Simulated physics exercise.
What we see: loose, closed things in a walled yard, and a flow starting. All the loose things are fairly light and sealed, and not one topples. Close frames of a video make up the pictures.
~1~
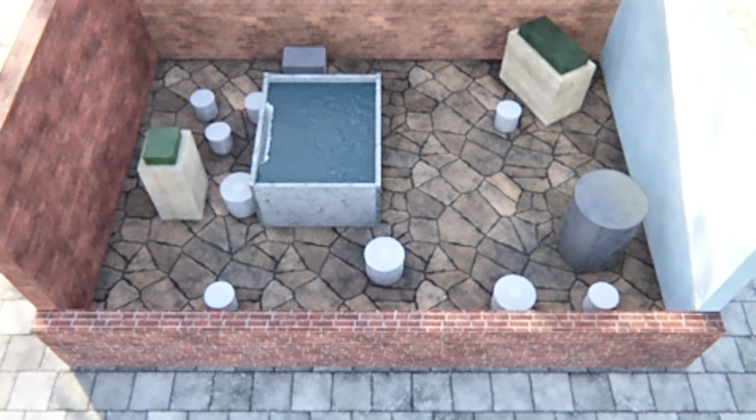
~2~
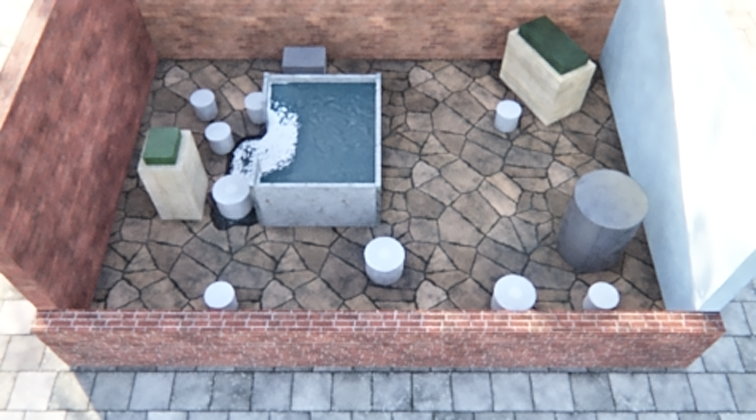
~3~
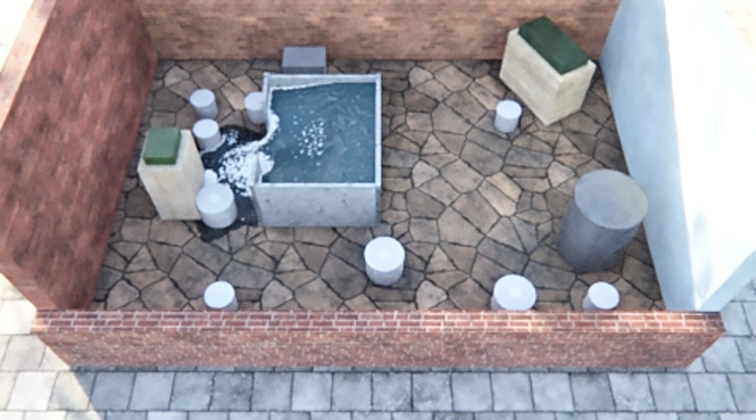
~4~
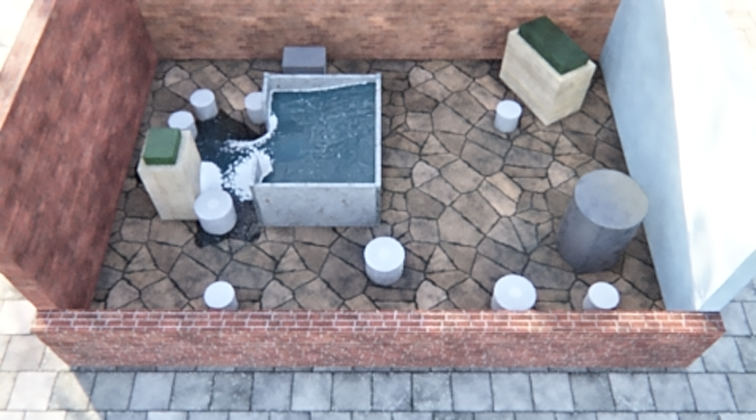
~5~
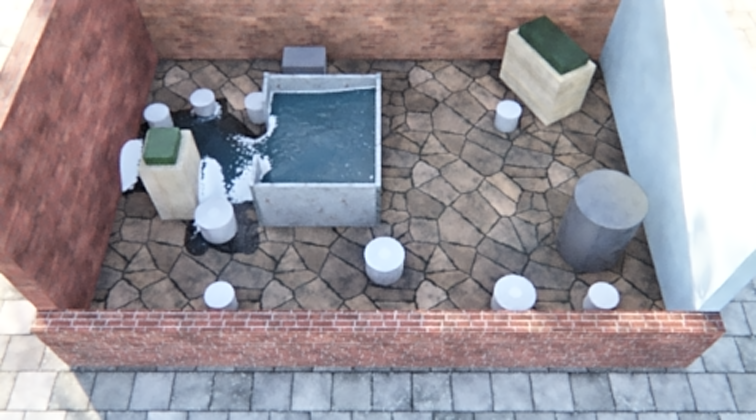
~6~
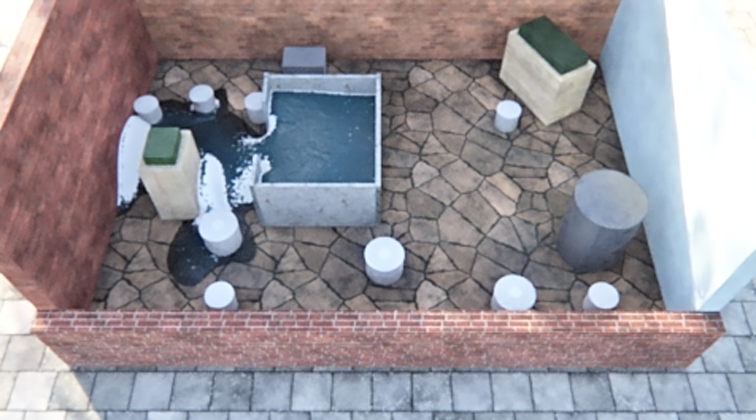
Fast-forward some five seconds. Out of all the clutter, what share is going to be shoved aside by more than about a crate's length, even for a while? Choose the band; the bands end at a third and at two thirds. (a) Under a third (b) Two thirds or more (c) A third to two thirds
b.
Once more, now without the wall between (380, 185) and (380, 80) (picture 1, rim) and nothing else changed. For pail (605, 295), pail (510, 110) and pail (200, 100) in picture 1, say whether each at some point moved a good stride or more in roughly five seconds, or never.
In turn: Cleared that distance, cleared that distance, stayed short.
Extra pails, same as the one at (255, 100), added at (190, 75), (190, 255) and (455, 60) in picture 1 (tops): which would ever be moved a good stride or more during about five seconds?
Here's the rundown: Sent far off, sent far off, and finally sent far off.
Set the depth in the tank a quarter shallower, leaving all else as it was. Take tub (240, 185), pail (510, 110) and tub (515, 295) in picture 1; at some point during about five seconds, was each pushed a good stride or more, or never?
Note, listed order: Covered it / didn't cover it / didn't cover it.
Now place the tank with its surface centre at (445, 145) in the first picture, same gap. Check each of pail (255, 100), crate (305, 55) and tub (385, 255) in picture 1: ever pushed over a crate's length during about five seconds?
Lab note - in sequence: Displaced that much; displaced that much; less than that.
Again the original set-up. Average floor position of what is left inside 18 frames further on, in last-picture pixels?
I'd put it at roughly (442, 188).
A moment on, 3 of 10 are well off their spots; 2 afloat.
Next, 4 of 10 are well off their spots; 1 afloat.
Later, 5 of 10 are well off their spots; 4 afloat.
In the end, 9 of 10 are well off their spots, and 9 have been at some point; 5 afloat.
